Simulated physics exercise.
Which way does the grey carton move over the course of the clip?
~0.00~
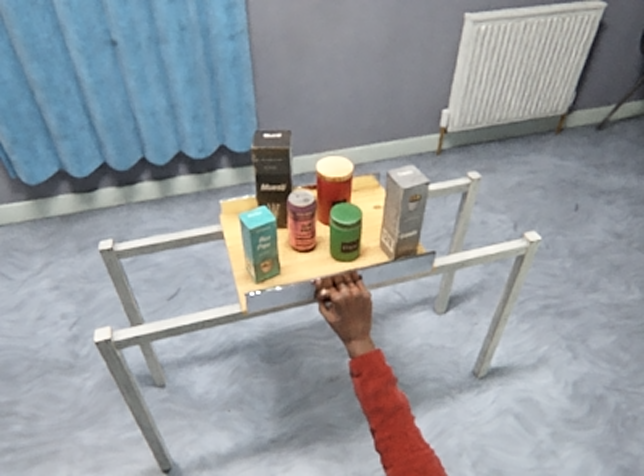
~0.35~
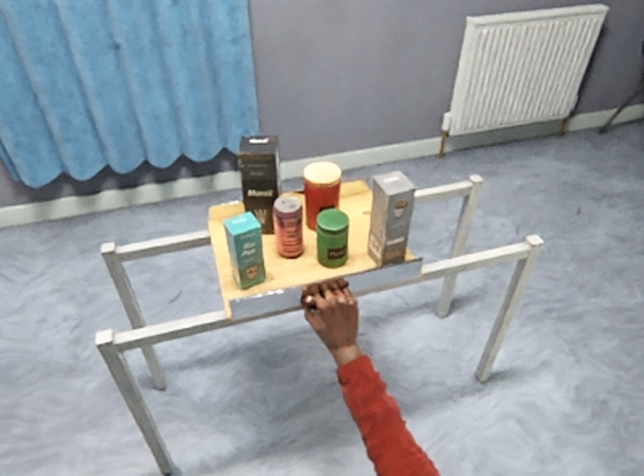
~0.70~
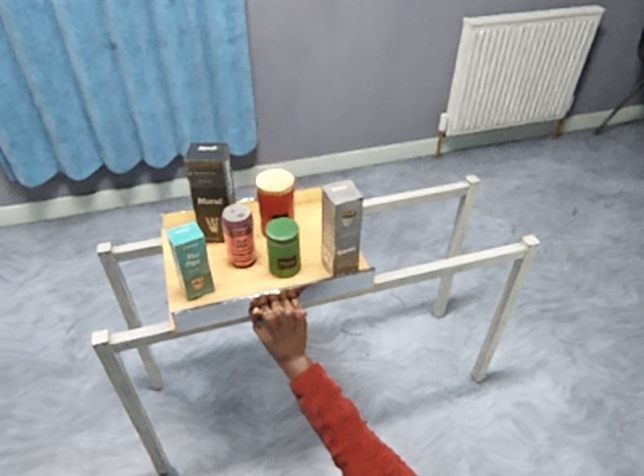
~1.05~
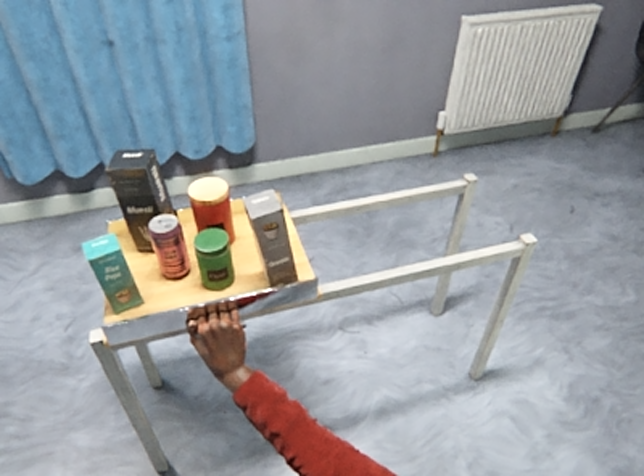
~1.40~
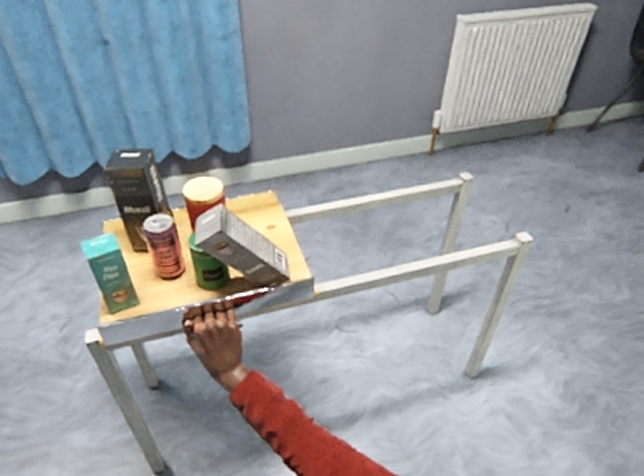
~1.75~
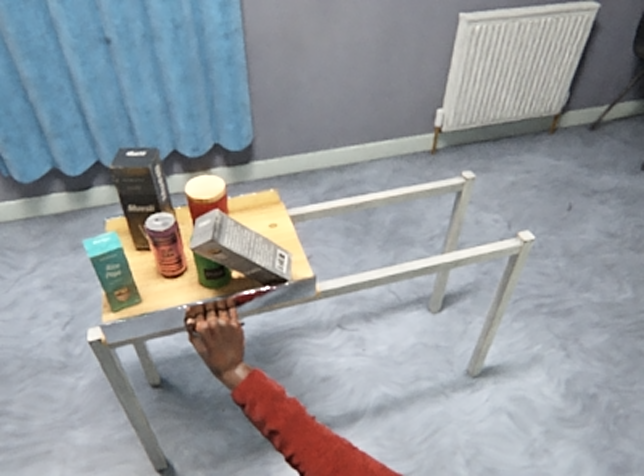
It moves to the left, riding along on the tray and then tipping over to the left as well.
